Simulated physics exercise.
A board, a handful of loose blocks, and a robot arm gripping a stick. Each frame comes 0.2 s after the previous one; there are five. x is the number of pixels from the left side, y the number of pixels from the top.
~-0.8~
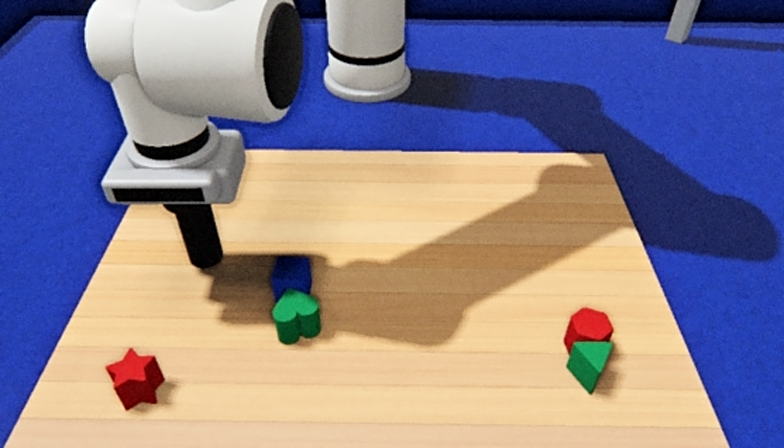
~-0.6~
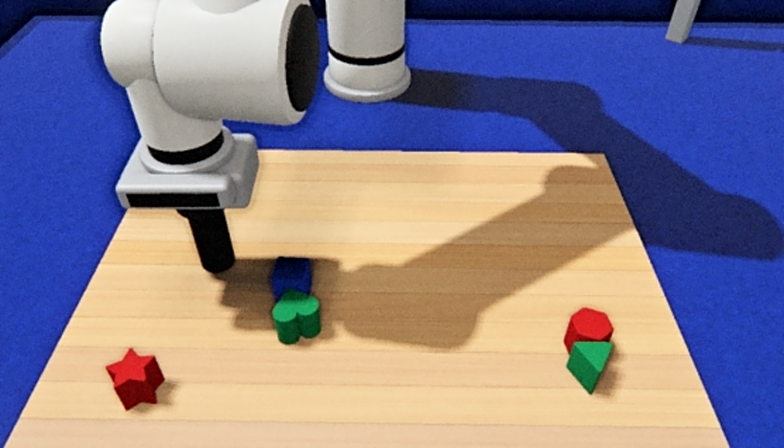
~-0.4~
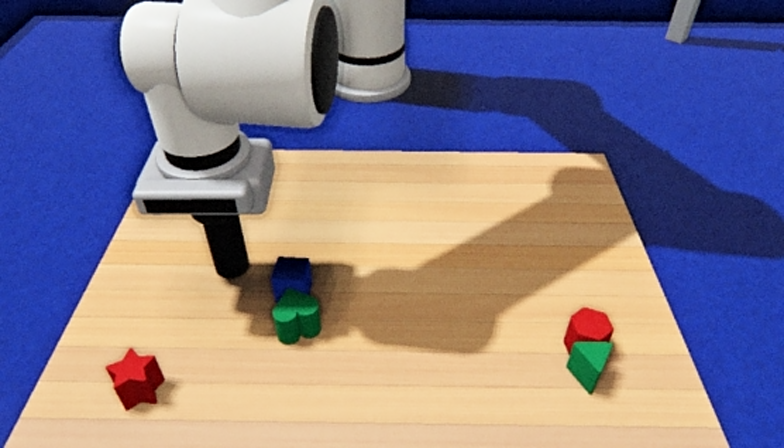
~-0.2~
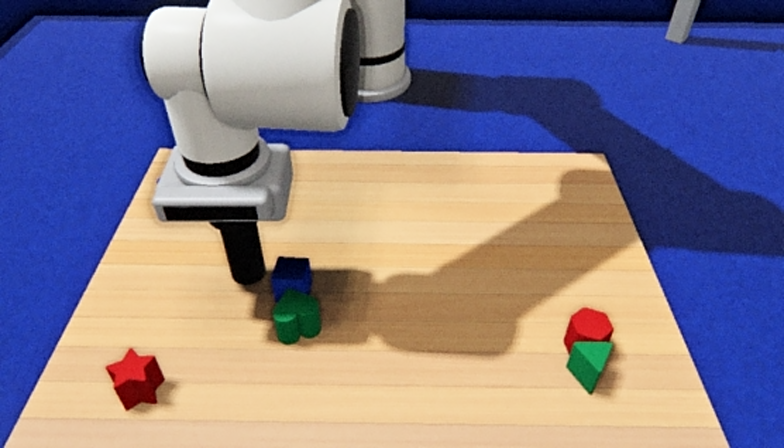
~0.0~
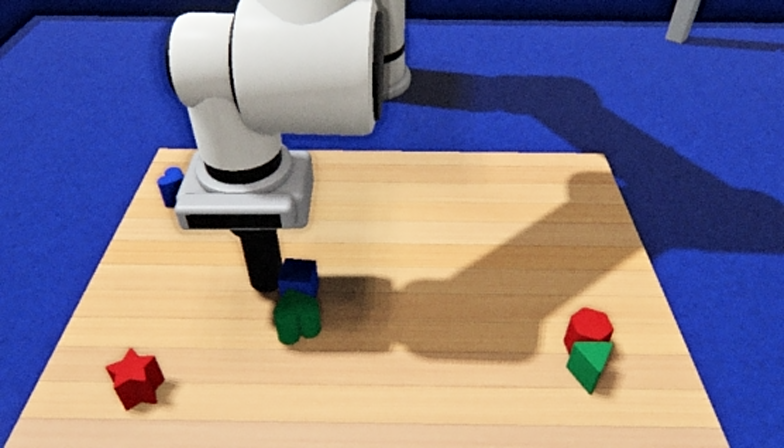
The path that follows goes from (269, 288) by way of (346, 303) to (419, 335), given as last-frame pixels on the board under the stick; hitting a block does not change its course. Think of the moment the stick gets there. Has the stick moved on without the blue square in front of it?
Answer: No.
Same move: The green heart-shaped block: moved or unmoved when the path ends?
Well, the green heart-shaped block holds its place.
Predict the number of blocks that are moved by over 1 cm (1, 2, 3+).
I'd put the number at one.
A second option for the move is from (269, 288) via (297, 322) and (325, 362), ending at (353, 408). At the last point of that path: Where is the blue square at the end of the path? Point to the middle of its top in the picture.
In the picture, that point is around (321, 277).
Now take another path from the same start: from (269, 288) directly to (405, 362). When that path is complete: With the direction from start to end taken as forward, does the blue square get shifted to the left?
Final answer: Yes.
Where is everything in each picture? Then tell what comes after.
The first frame shows stick's lower end at (207, 257); green heart-shaped block at (295, 305); blue square at (290, 267).
The second frame shows stick at (219, 261); blocks still.
The third frame shows stick at (233, 267); blocks still.
The fourth frame shows stick at (249, 273); blocks still.
The fifth frame shows stick at (268, 280); green heart-shaped block at (295, 305); blue square at (297, 269).
The first path, step by step. One third of the way, stick at (320, 288); blue square at (350, 282), turned 20° clockwise.
Two thirds of the way, stick at (371, 304); blue square at (405, 297), turned 15° clockwise.
At the end, stick at (420, 327); green heart-shaped block still; blue square at (458, 316).
